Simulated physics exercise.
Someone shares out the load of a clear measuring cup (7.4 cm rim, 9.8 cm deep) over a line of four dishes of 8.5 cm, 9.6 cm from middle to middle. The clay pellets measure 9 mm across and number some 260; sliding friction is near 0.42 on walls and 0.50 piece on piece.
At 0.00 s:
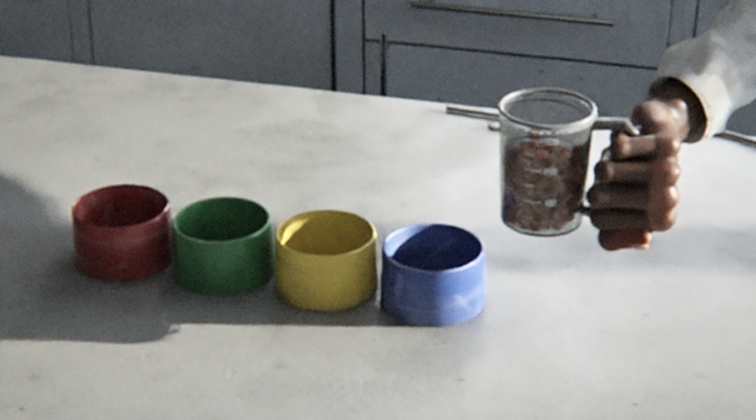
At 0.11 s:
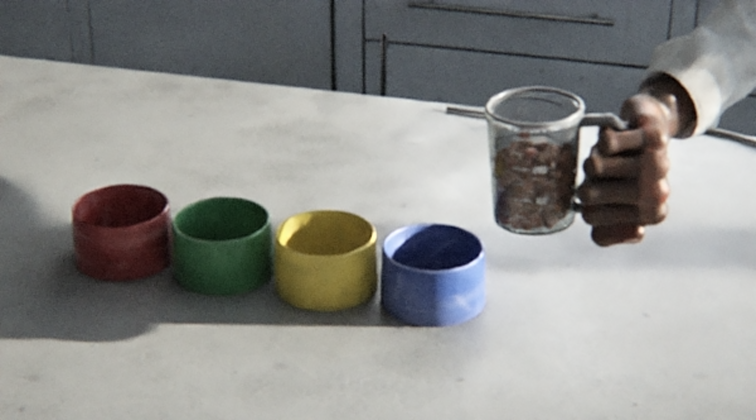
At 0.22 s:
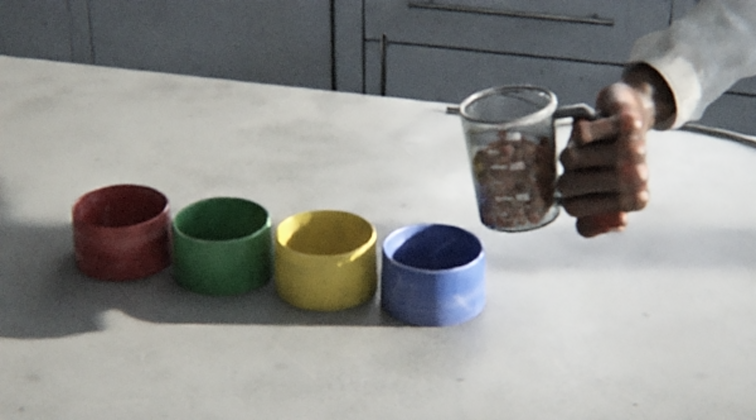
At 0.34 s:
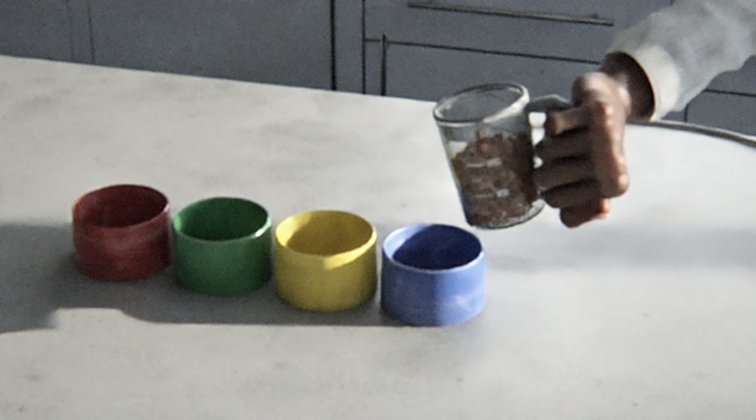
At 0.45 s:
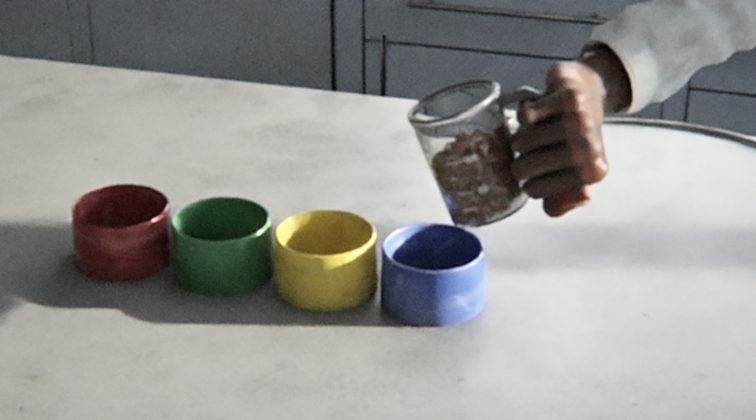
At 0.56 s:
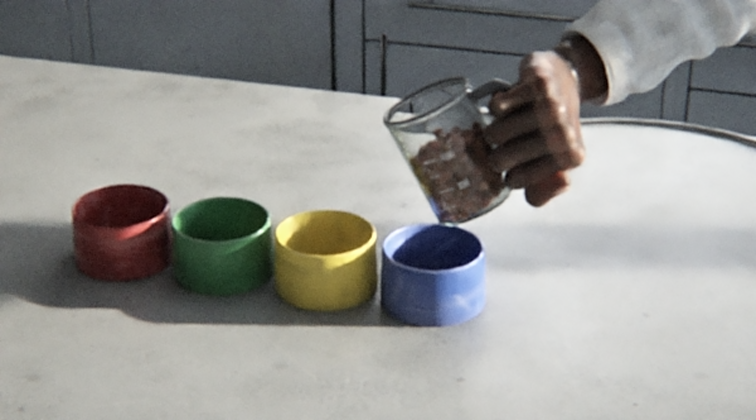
A hand in a pale sleeve holds a clear measuring cup of reddish-brown pieces above a light countertop, seen from slightly above with grey cabinets behind. Four round dishes stand in a row, red, green, yellow and blue from left to right. The hand carries the cup leftward toward the blue dish, tilting it steadily to the left, while the camera stays still.
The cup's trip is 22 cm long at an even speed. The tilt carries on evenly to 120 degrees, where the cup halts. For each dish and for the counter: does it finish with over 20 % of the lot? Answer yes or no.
Red dish: No; blue dish: No; green dish: Yes; yellow dish: No; on the counter: No.
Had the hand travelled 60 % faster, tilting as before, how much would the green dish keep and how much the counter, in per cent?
Then: Green 100, counter 0.
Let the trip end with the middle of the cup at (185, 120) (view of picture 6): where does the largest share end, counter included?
Most goes to: Red.
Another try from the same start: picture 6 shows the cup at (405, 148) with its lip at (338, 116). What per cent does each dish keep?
Red 0, blue 0, green 100, yellow 0.
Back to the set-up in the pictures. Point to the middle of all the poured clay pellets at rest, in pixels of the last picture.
At about (223, 242).
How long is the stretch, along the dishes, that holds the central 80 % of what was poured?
Roughly 5 cm.
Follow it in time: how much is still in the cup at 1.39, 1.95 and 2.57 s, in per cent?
About 100, 95, 10.
After 1.39 s, tilt 70 degrees; cup holds 100 %.
After 1.95 s, tilt 99 degrees; cup holds 95 %, green 5 %.
After 2.57 s, tilt 120 degrees; cup holds 10 %, green 90 %.
At rest (3.3 s), red 0 %, blue 0 %, green 100 %, yellow 0 %, counter 0 %.
